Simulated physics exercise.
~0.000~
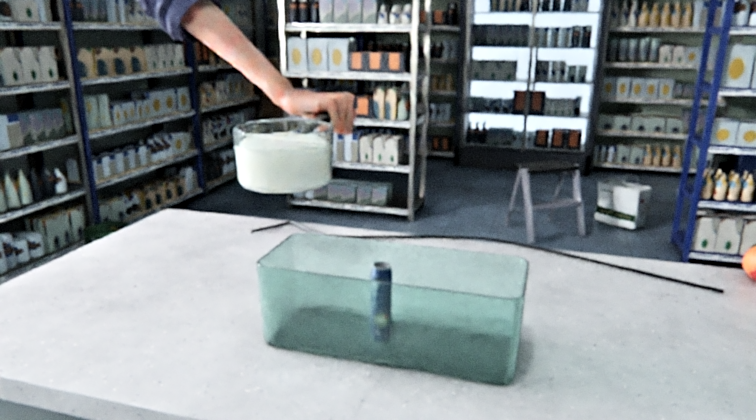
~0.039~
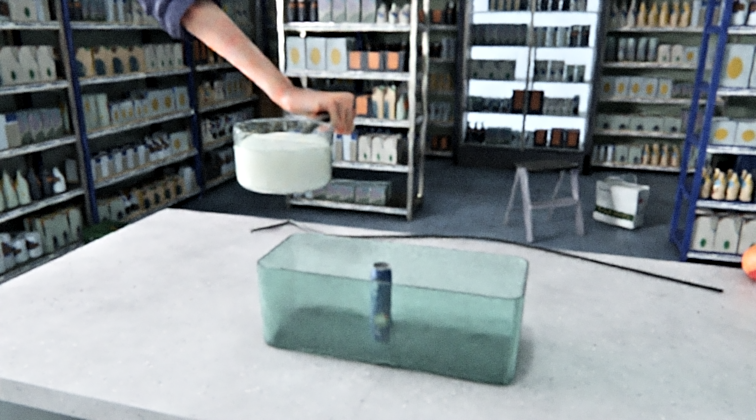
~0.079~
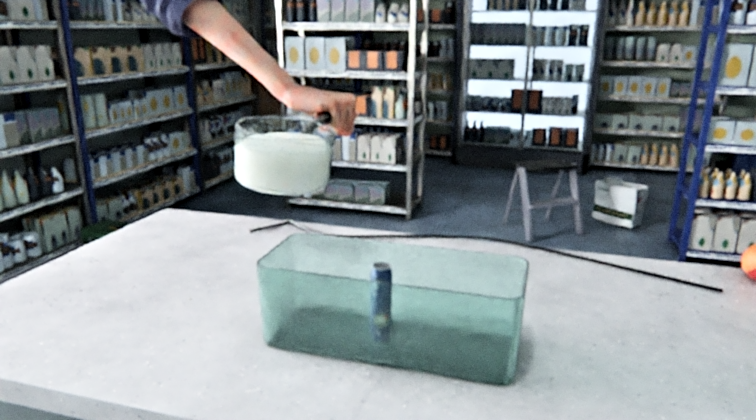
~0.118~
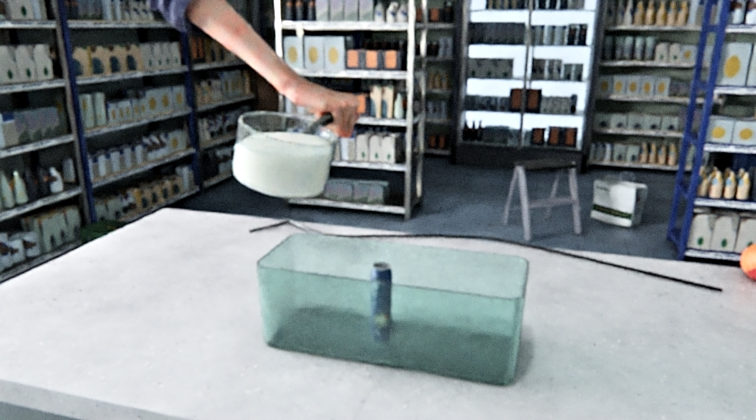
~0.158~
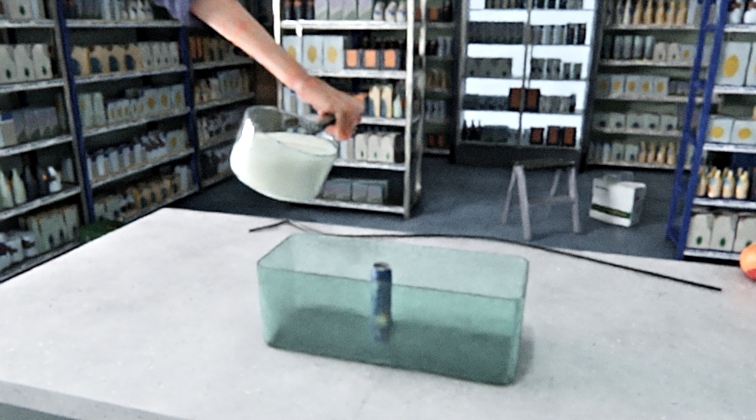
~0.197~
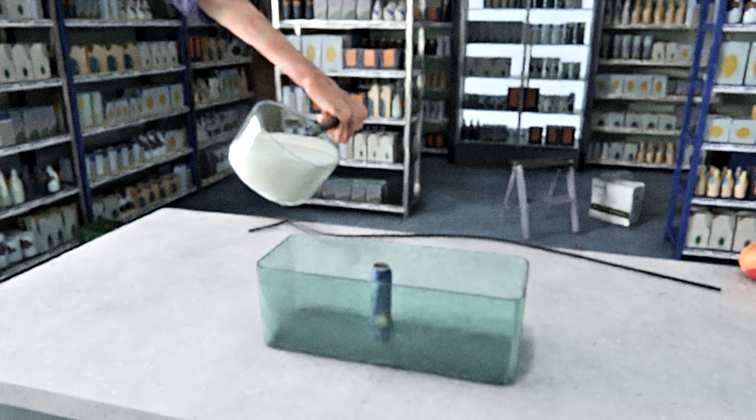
A hand gradually tilts a small pot of milk above a long green see-through basin.
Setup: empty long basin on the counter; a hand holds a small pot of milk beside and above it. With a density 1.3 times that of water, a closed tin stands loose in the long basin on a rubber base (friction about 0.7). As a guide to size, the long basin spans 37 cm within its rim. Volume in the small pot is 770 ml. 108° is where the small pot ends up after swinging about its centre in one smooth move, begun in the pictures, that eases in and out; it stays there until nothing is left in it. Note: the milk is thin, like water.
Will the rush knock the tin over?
It will go down.
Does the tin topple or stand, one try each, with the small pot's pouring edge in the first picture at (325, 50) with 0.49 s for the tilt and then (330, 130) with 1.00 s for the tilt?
Run one: It tumbles. Run two: It does not tip.
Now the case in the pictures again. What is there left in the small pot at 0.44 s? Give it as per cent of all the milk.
At that time about 26 in a hundred parts are still held.
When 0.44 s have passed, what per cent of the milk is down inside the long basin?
The basin holds roughly 28 in a hundred parts at that moment.
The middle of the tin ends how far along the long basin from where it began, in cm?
All told, the tin's centre has moved close to 8.5 cm.
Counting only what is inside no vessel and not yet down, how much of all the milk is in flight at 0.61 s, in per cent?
Roughly 7 per cent.
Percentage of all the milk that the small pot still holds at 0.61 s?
Around 5 in a hundred.
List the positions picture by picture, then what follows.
In the first picture, it leans 0°; its right rim is at (329, 131); the milk meets the walls at (245, 139) and (329, 144); the long basin's rim runs from (276, 249) to (526, 279); the tin's top is at (382, 269).
In the second picture, it leans 2°; its right rim is at (330, 133); the milk meets the walls at (245, 138) and (329, 145).
In the third picture, it leans 7°; its right rim is at (331, 137); the milk meets the walls at (246, 137) and (330, 146).
In the fourth picture, it leans 15°; its right rim is at (334, 145); the milk meets the walls at (246, 137) and (332, 147).
In the fifth picture, it leans 26°; its right rim is at (335, 155); the milk meets the walls at (245, 138) and (335, 150).
In the sixth picture, it leans 38°; its right rim is at (335, 167); the milk meets the walls at (242, 136) and (333, 157); 2 per cent is over the edge.
After 0.44 s the tilt is 105° and 26 per cent is still to pour; the tin stands where it began.
After 0.61 s the tilt is 108° and 5 per cent is still to pour; the tin leans 4°.
After 0.79 s the tilt is 108° and 0 per cent is still to pour; the tin leans 33°.
After 0.99 s the tilt is 108° and 0 per cent is still to pour; the tin lies on its side.
In the end the tin lies on its side.
